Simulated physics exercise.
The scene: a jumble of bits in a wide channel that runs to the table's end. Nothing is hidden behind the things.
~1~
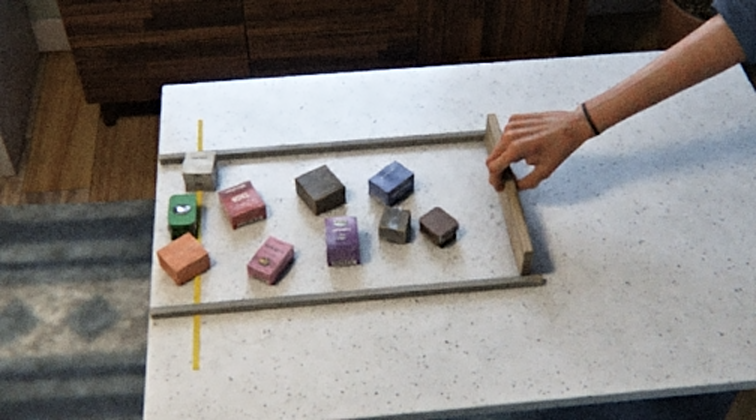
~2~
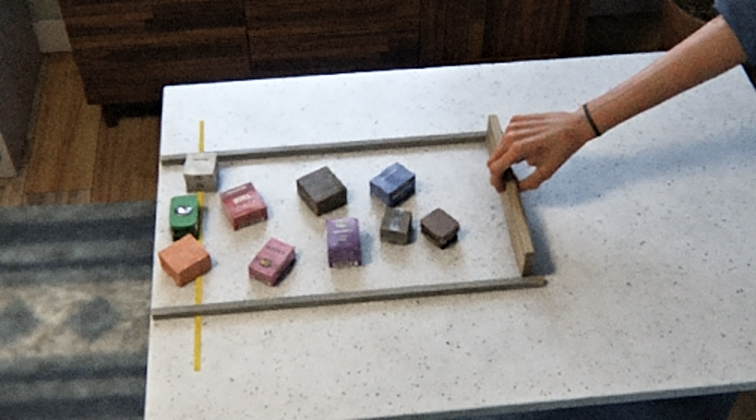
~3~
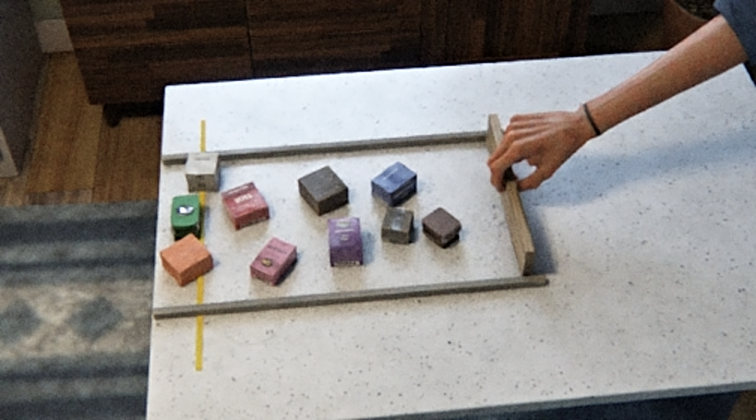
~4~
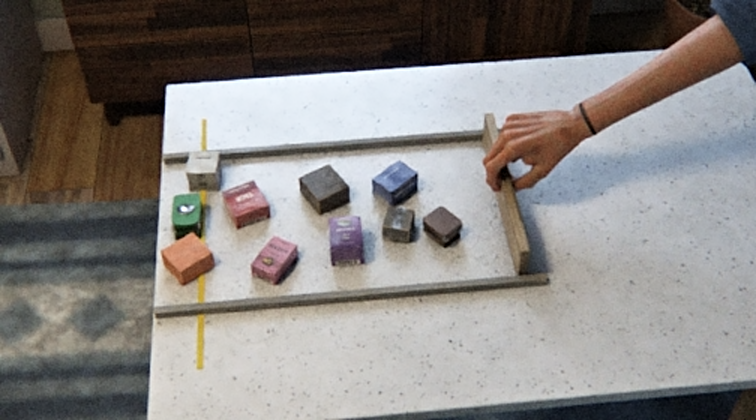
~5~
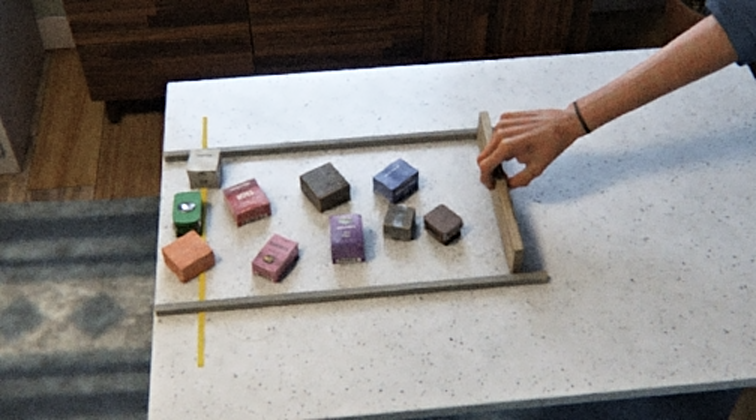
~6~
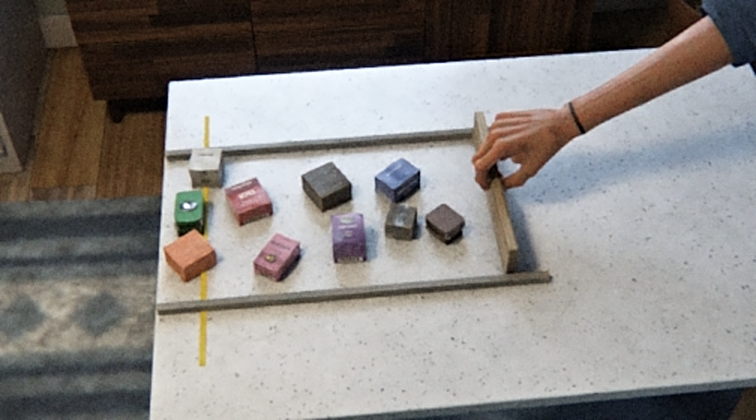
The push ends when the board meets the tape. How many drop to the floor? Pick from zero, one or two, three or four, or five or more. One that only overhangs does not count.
The number that fall off is five or more.
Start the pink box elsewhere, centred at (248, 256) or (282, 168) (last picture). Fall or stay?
In that order, it drops off; remains up.
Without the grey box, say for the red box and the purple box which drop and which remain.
The red box comes down, the purple box holds on.
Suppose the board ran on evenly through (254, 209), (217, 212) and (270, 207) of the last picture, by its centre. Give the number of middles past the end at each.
In that order 1, 4 and 1.
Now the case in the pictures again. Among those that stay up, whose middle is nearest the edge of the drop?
The grey box ends nearest.
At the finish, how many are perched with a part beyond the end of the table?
It comes to 1.
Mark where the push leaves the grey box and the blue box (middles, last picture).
About (162, 232), and the other about (190, 203).
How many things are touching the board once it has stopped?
In contact: 4.
A little later, none off yet; green case at rest near (190, 214); orange block at rest near (190, 255); white box at rest near (207, 168).
Next, one off so far; green case dropping near (143, 327); orange block moving near (180, 255); white box at rest near (207, 168).
When it is over, the number that fall off is five or more; down, black block, pink box, red box, orange block and green case.
